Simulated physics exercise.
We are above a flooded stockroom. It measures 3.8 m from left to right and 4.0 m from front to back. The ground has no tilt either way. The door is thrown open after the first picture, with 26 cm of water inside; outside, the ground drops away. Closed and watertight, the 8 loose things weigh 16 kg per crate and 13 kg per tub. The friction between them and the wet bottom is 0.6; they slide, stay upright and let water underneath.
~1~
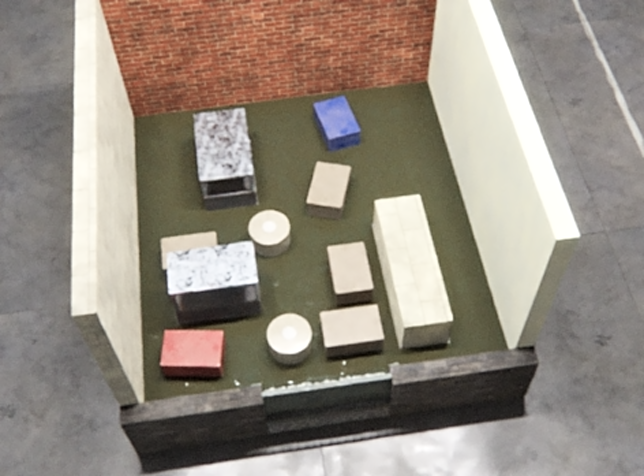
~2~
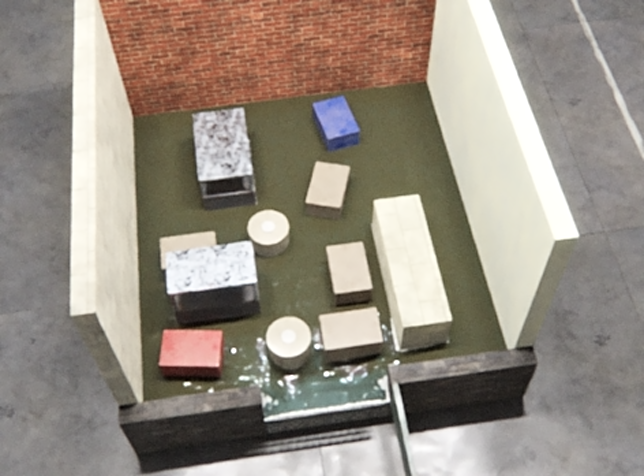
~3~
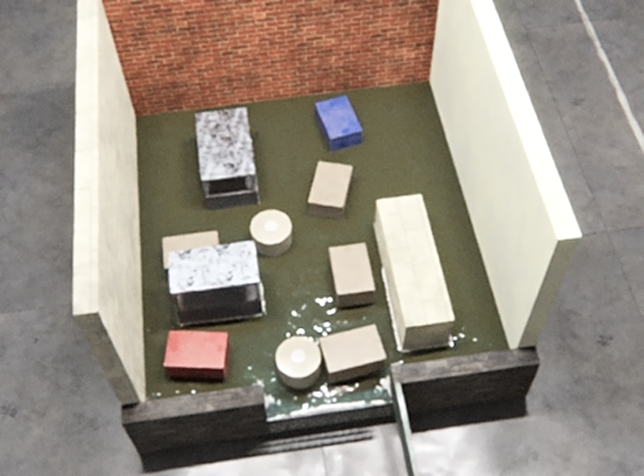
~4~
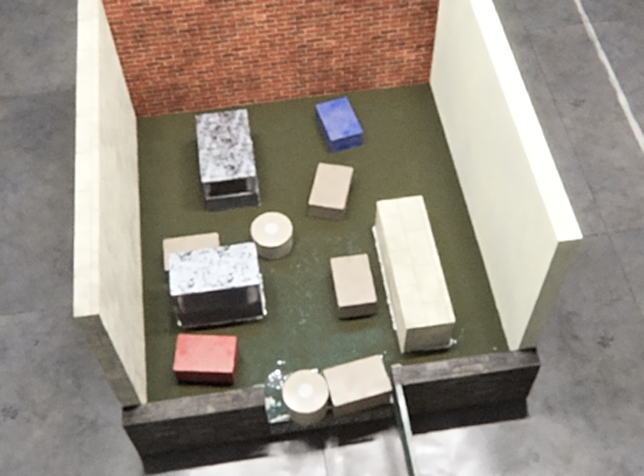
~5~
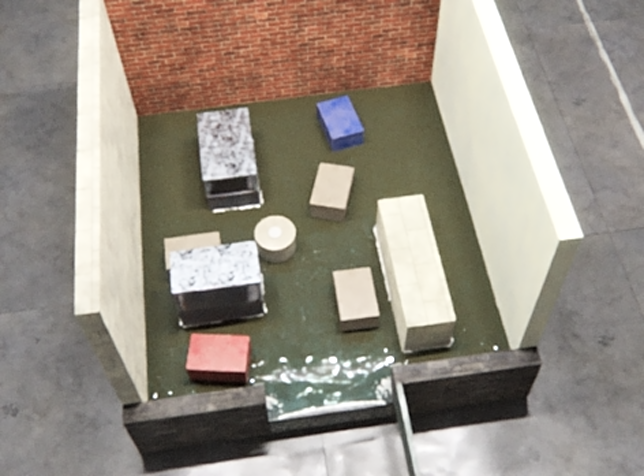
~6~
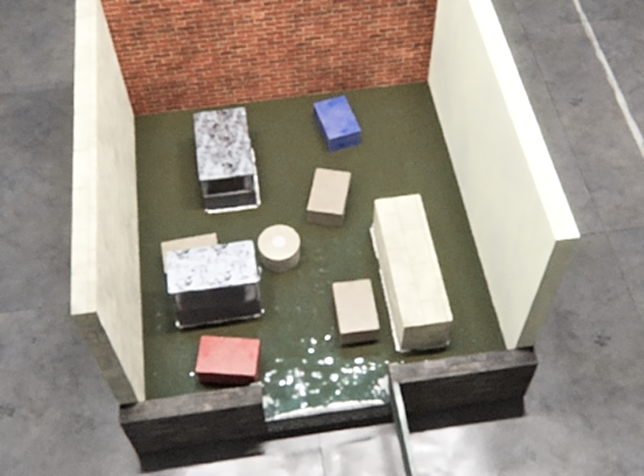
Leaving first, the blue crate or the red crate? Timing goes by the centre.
The red one leaves first.
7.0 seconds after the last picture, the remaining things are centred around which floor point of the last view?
I'd put it around (250, 231).
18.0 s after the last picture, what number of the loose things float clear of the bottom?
At that time the total is 1.
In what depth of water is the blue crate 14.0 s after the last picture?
Near 10 cm deep.
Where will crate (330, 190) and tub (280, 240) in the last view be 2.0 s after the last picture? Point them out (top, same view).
Around (332, 254) and (291, 334).
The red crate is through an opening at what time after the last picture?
Around 2.0 seconds.
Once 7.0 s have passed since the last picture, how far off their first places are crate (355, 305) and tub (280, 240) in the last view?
Taking them in the order asked, one is gone out, then the other is gone out.
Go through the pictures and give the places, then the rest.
The first picture shows the blue crate at (337, 117), afloat; the red crate at (192, 348) floats; about 3380 L in view; 0 of 8 have shifted.
The second picture shows the blue crate at (336, 117), afloat; the red crate at (191, 348) floats; about 3340 L in view; 0 of 8 have shifted.
The third picture shows the blue crate at (338, 117) floats; the red crate at (196, 349), afloat; 25 cm deep round most things; 2 of 8 have shifted.
The fourth picture shows the blue crate at (339, 118), afloat; the red crate at (205, 353), afloat, 11 cm from its start; about 3200 L in view; 4 of 8 have shifted.
The fifth picture shows the blue crate at (340, 117) floats; the red crate at (218, 353) floats, 24 cm from its start; about 3140 L in view; 5 of 8 have shifted.
The sixth picture shows the blue crate at (337, 117) floats; the red crate at (228, 355) floats, 37 cm from its start; about 3070 L in view; 6 of 8 have shifted.
Then, 2.0 s after the last picture the blue crate is near (335, 135), 0.3 m from its start, afloat; the red crate has gone out (1.8 s after the last picture); 4 of 8 are out; 4 afloat.
Then, 7.0 s after the last picture the blue crate is near (321, 166), 0.7 m from its start, afloat; the red crate has gone out (1.8 s after the last picture); 6 of 8 are out; 2 afloat.
Then, 14.0 s after the last picture the blue crate is near (337, 305), 2.5 m from its start, afloat; the red crate has gone out (1.8 s after the last picture); 6 of 8 are out; 2 afloat.
Then, 18.0 s after the last picture the blue crate has gone out (15.9 s after the last picture); the red crate has gone out (1.8 s after the last picture); 7 of 8 are out; 1 afloat.
